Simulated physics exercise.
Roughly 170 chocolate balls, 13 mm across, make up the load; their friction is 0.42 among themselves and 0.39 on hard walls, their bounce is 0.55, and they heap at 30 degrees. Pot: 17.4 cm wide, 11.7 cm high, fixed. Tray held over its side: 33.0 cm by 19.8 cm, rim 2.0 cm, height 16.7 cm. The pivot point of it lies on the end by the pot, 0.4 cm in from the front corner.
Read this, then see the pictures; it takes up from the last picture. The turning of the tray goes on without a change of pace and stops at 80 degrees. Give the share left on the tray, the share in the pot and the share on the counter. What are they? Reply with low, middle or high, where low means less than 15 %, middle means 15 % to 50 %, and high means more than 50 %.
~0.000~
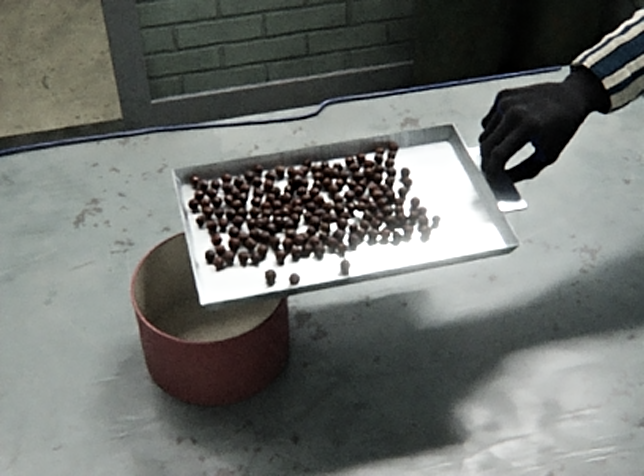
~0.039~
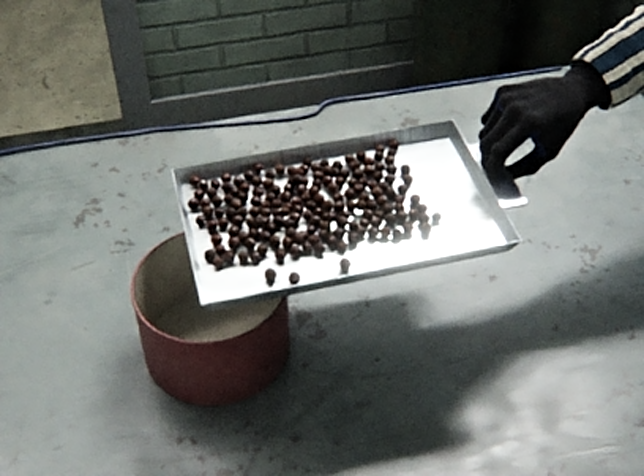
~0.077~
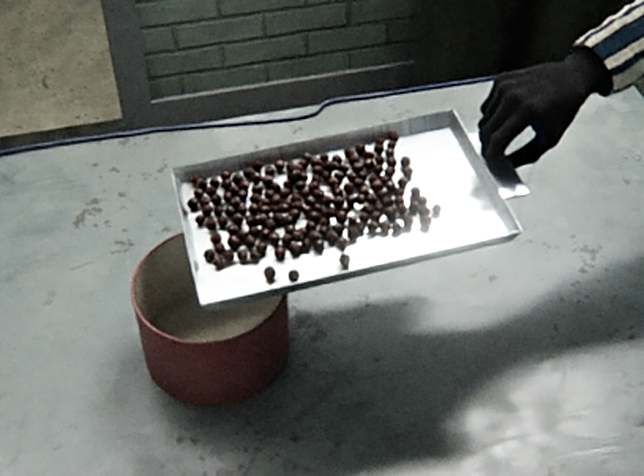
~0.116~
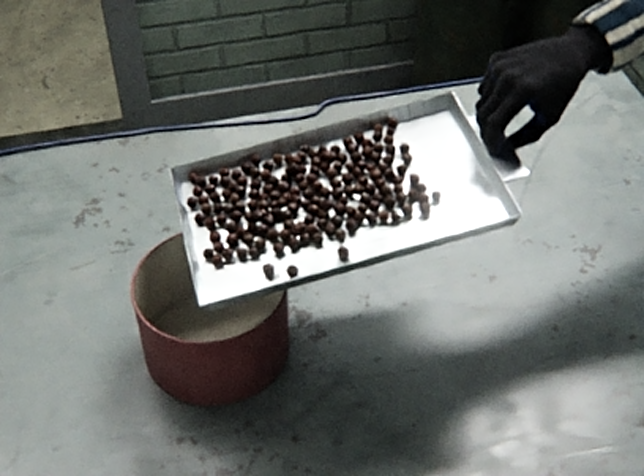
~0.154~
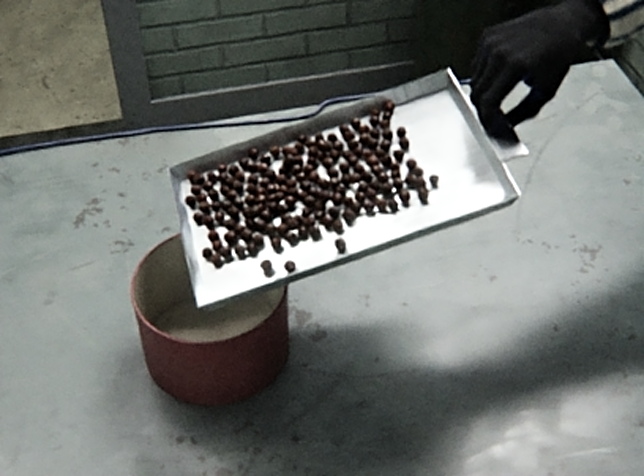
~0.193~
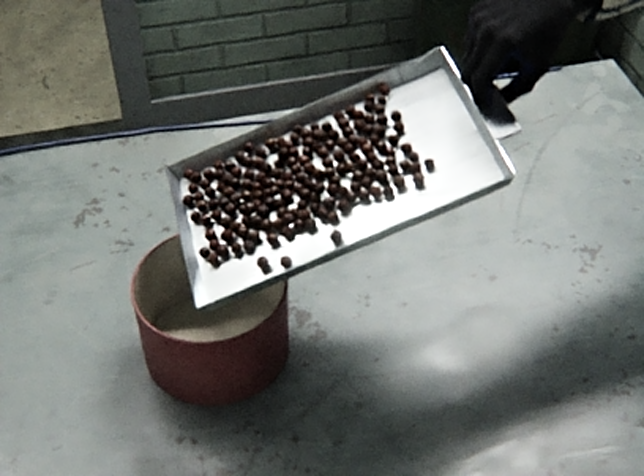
My answer: Tray - low; pot - middle; counter - high.
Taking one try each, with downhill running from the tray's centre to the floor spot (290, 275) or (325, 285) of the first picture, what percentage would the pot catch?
Roughly 0 % for the first direction, roughly 0 % for the second.
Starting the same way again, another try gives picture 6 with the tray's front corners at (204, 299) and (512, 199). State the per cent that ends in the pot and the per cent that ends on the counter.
Split: Pot = 60, counter = 40.
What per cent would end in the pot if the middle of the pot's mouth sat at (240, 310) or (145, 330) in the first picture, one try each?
Close to 10 in a hundred, then close to 75 in a hundred.
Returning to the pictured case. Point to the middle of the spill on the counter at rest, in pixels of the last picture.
Middle of the spill at rest: Roughly (64, 407).
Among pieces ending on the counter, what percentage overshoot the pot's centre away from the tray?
Share: Around 100 %.
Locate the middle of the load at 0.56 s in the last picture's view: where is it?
At about (184, 221).
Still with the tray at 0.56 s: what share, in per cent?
Estimate: Near 90 in a hundred.
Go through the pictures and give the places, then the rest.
In the first picture, tray tilt 0 degrees, front corners at (208, 298) and (512, 240); middle of the pieces at (311, 207); pot at (209, 282).
In the second picture, tray tilt 1 degrees, front corners at (208, 298) and (513, 237); middle of the pieces at (311, 206).
In the third picture, tray tilt 4 degrees, front corners at (207, 298) and (513, 228), lowest corner left front; middle of the pieces at (310, 202).
In the fourth picture, tray tilt 8 degrees, front corners at (205, 299) and (513, 211), lowest corner left front; middle of the pieces at (308, 195).
In the fifth picture, tray tilt 13 degrees, front corners at (204, 300) and (511, 192), lowest corner left front; middle of the pieces at (306, 186).
In the sixth picture, tray tilt 19 degrees, front corners at (202, 300) and (506, 172), lowest corner left front; middle of the pieces at (301, 178); pot at (209, 282). The tray's pace is about 140 degrees a second.
Then, at 0.41 s, tilt 50 degrees; the tray holds 100 %, the pot 0 %.
After 0.56 s, tilt 71 degrees; the tray holds 90 %, the pot 0 %.
After 0.83 s, tilt 80 degrees; the tray holds 10 %, the pot 15 %.
At rest (2.1 s), tray 0 %, pot 25 %, counter 75 %.
